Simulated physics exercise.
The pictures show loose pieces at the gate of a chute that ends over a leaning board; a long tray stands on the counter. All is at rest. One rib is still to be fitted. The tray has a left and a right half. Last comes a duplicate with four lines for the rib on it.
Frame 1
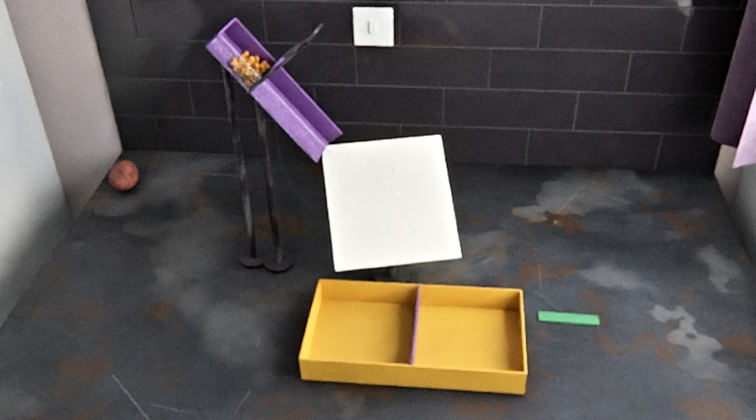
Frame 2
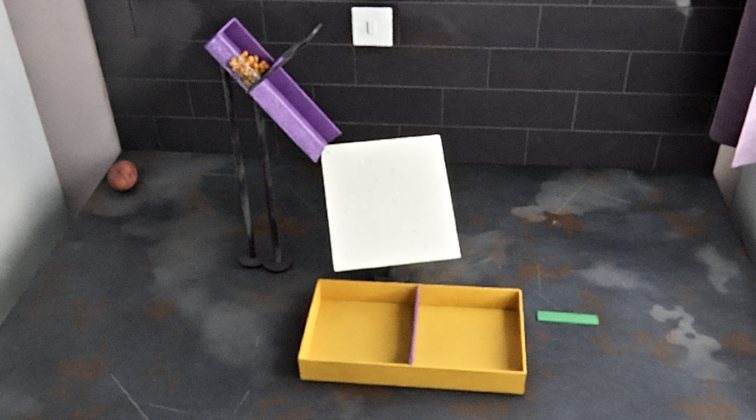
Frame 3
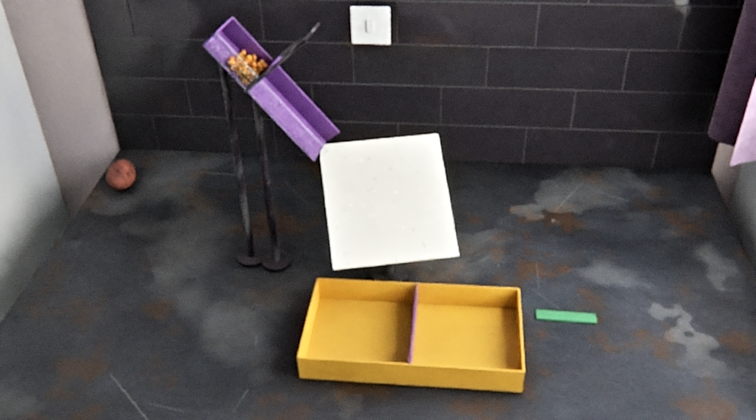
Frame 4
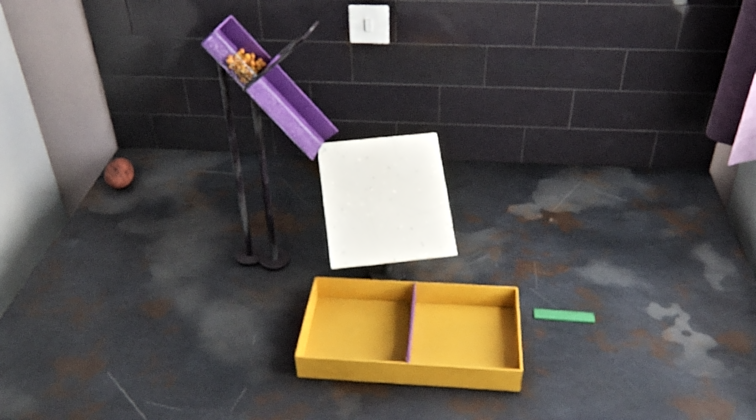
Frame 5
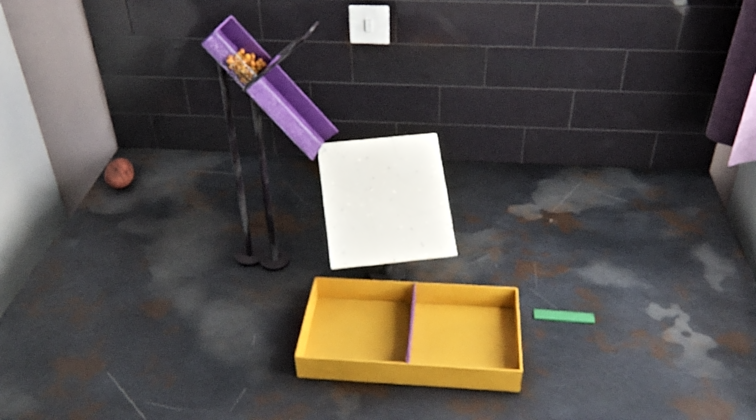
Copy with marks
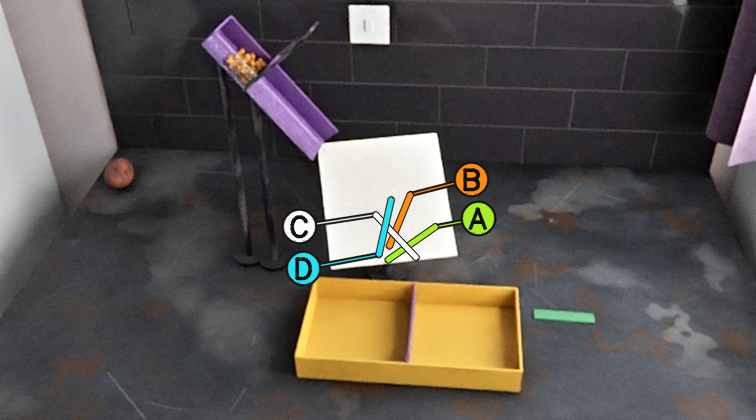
Yellow two-part tray resting below a tilted white board, with small orange-brown pieces sitting still in a sloping purple chute.
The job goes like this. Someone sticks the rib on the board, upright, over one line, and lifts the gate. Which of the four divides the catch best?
The answer is line C.
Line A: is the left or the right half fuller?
More lands on the left.
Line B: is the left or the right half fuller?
More lands on the left.
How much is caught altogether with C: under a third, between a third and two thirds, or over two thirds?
It is over two thirds.
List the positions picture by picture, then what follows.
The first frame shows load behind the gate near (253, 67), roasted chickpeas; lip of the chute near (323, 153), sloping steeply.
The second frame shows middle of the board near (389, 200), tilted fairly steeply; middle of its low edge near (398, 264); of its high edge near (380, 141).
The third frame shows front corners of the tray near (298, 357) and (524, 371); front end of its middle wall near (409, 364); gate still shut near (272, 67).
The fourth frame shows middle of the load near (249, 65); lip near (318, 150).
The fifth frame shows middle of the load near (249, 65); lip near (319, 151).
On the marked copy, line A from (435, 226) to (388, 259); line B from (410, 194) to (389, 246); line C from (375, 214) to (416, 257); line D from (391, 199) to (378, 254).
With A, of what is caught, all but a few in the left half, a small share in the right.
With B, of what is caught, all but a few in the left half, a small share in the right.
With C, of what is caught, close to half in the left half, close to half in the right.
With D, of what is caught, all but a few in the left half, only a few in the right.
